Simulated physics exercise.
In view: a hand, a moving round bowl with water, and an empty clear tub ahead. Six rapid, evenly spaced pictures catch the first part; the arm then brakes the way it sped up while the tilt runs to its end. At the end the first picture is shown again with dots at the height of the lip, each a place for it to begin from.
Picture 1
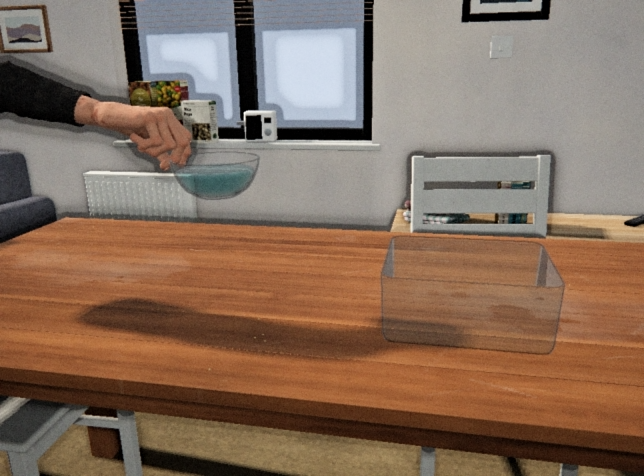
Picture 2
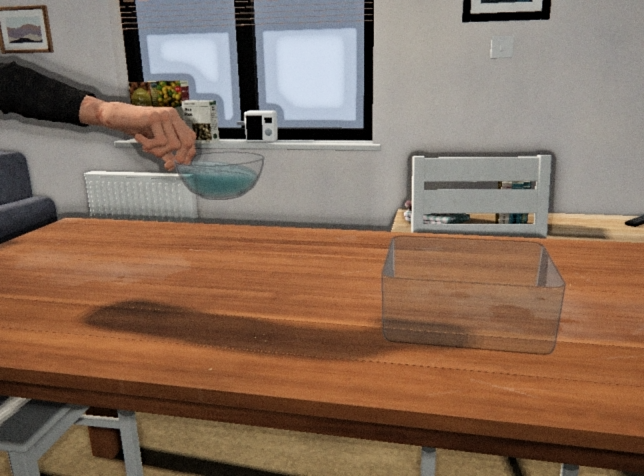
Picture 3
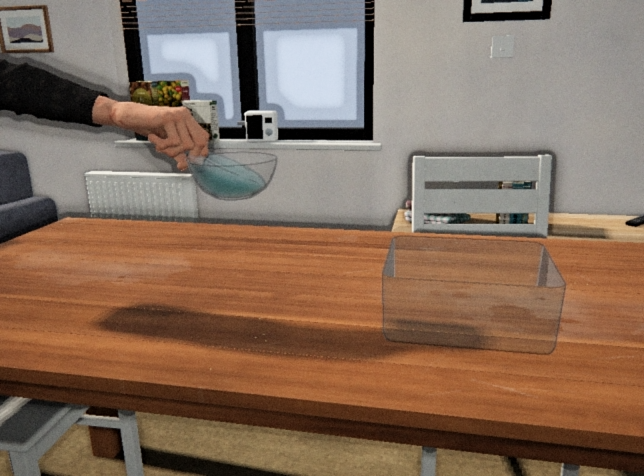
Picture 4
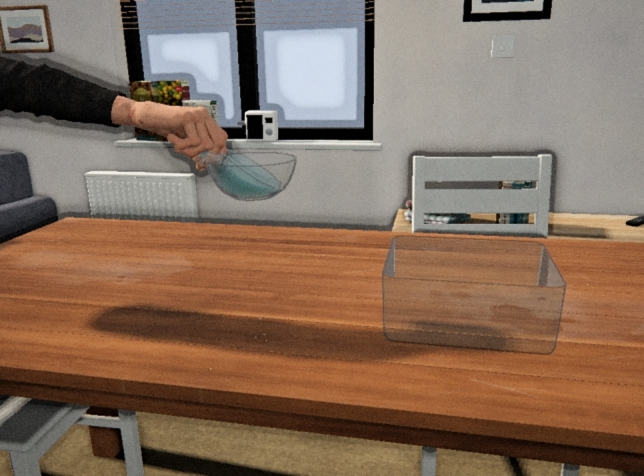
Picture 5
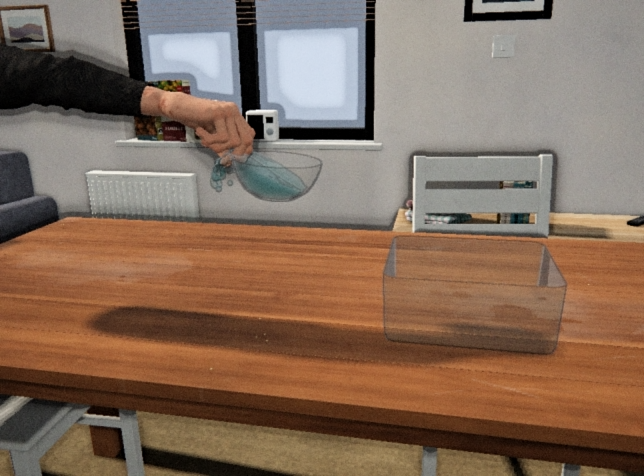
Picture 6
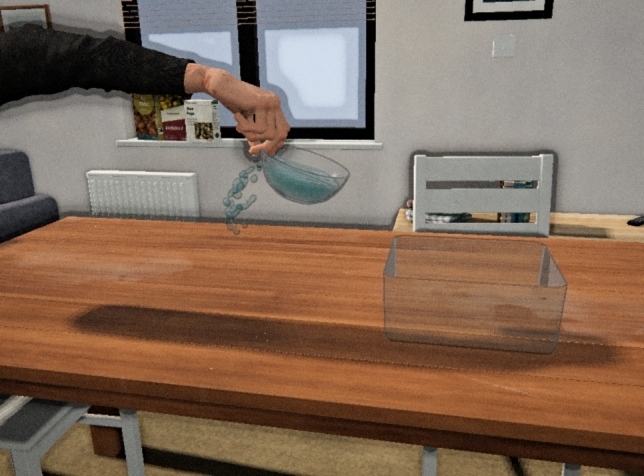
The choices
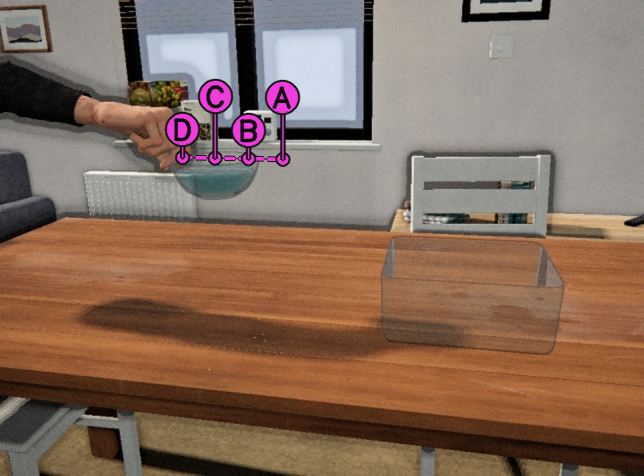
In a room with a wooden table, a hand holds a clear round bowl of bluish water to the left of an empty clear tub. The hand carries the bowl rightward, and water slops over its left rim. The bowl then tilts, with droplets falling behind it toward the table.
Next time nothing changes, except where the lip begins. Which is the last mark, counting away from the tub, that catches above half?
It is C.
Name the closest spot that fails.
D.
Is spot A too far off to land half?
No, that is safe.
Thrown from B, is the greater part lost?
No, that is safe.
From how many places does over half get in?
Three of the four.
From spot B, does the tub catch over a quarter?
Yes, clearly.
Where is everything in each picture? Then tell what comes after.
Upright, lip at (255, 158); tub from (382, 338) to (554, 353); nothing has left yet.
Upright, lip at (260, 159); nothing has left yet.
Upright, lip at (274, 159); water is over the rim, down to (197, 157).
Upright, lip at (293, 159); water is over the rim, down to (211, 164).
Tipped about 5°, lip at (320, 163); water is over the rim, down to (224, 187).
Tipped about 19°, lip at (348, 175); water is over the rim, down to (242, 230).
On the marked copy, A at (282, 159); B at (248, 158); C at (215, 158); D at (182, 157).
With A, about 78 % lands in the tub, 16 % falls short and 6 % goes beside or beyond.
With B, about 73 % lands in the tub, 16 % falls short and 12 % goes beside or beyond.
With C, about 66 % lands in the tub, 24 % falls short and 10 % goes beside or beyond.
With D, about 29 % lands in the tub, 63 % falls short and 8 % goes beside or beyond.
